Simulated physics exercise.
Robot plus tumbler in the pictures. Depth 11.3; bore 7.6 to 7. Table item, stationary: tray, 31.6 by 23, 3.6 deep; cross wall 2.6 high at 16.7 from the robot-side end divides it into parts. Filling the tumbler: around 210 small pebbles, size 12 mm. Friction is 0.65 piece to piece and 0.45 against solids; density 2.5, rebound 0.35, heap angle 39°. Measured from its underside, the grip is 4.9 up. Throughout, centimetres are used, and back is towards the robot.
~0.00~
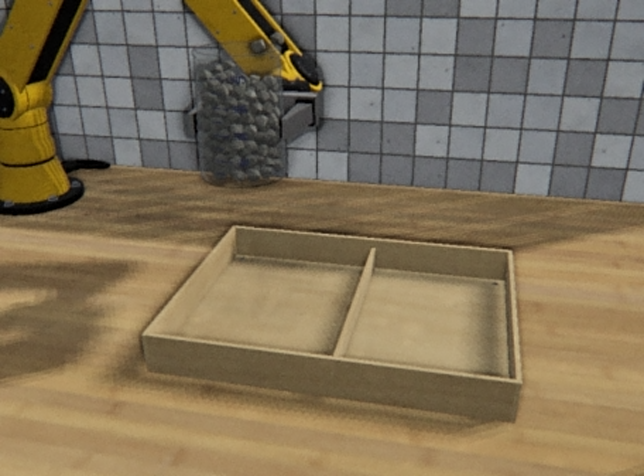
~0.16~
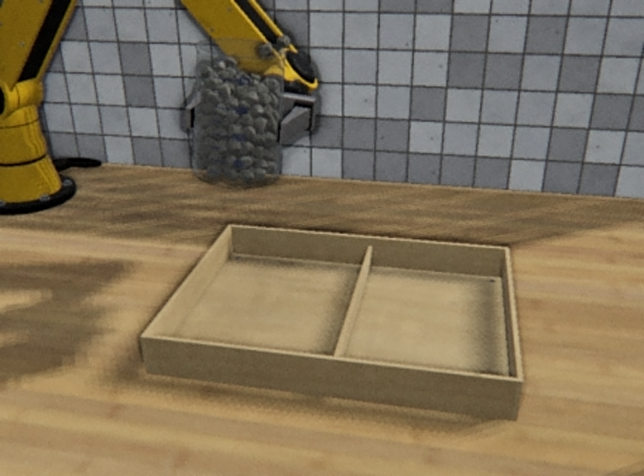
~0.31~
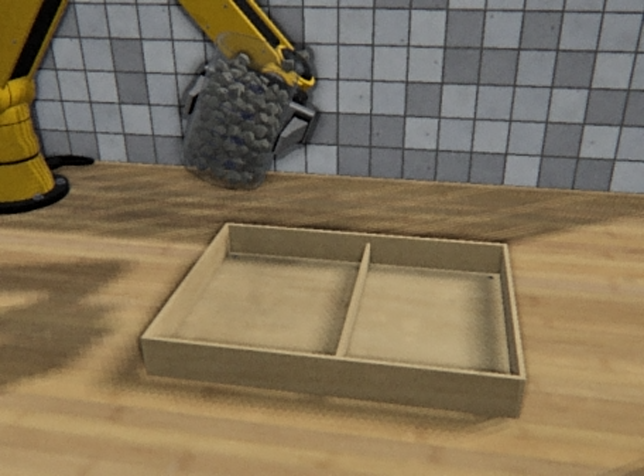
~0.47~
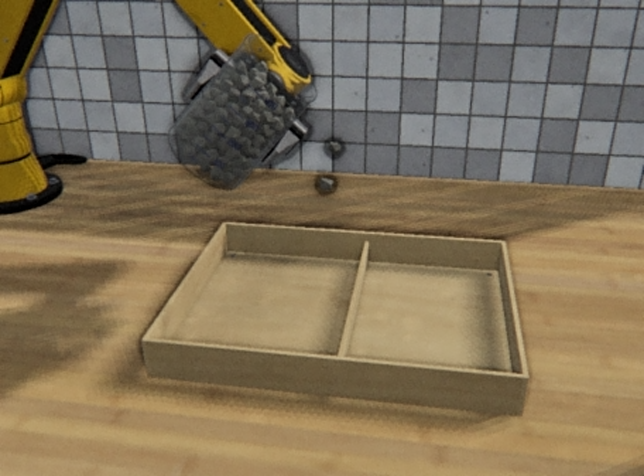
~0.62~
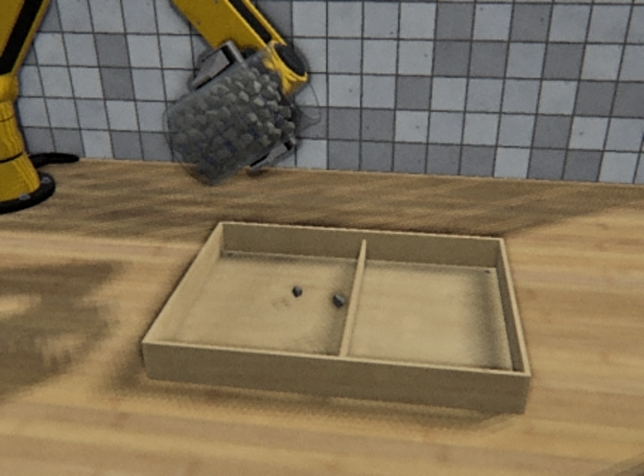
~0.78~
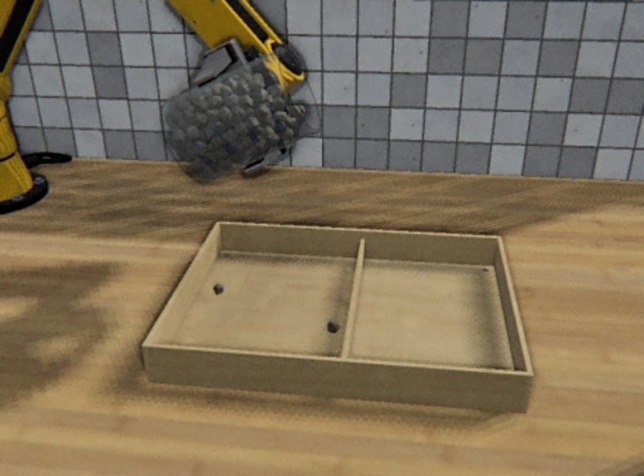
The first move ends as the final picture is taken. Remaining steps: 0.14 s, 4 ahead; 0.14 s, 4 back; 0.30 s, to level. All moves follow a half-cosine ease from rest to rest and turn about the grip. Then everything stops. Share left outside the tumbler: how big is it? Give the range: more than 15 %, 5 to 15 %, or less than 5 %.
The range is less than 5 %.
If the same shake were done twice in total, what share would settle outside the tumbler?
Then about 5 per cent.
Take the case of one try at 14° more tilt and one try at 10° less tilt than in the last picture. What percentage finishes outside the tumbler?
It would be around 5 and 0 per cent.
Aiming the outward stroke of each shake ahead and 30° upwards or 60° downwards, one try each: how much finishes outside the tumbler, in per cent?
It comes to around 5 per cent on the first try and around 0 per cent on the second.
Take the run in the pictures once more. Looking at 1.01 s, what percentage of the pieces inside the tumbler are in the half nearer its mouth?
That share comes to roughly 40 percent.
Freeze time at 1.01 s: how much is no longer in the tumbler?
0 %.
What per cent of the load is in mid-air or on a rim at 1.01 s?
Estimated fraction: Near 0 %.
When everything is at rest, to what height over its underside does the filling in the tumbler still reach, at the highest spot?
About 10.5 cm.
After 1.01 s, tilted 64° forward, highest piece 23 above the table; 210 in the tumbler, 2 in the robot-side part.
After 1.24 s, tilted 21° forward, highest piece 25 above the table; 207 in the tumbler, 4 in the robot-side part, 1 in the far-side part.
After 1.56 s, level, highest piece 26 above the table; 207 in the tumbler, 4 in the robot-side part, 1 in the far-side part.
After 2.61 s, level, highest piece 26 above the table; 207 in the tumbler, 4 in the robot-side part, 1 in the far-side part.
At rest, 207 in the tumbler, 4 in the robot-side part, 1 in the far-side part. That is 2 % outside the tumbler.
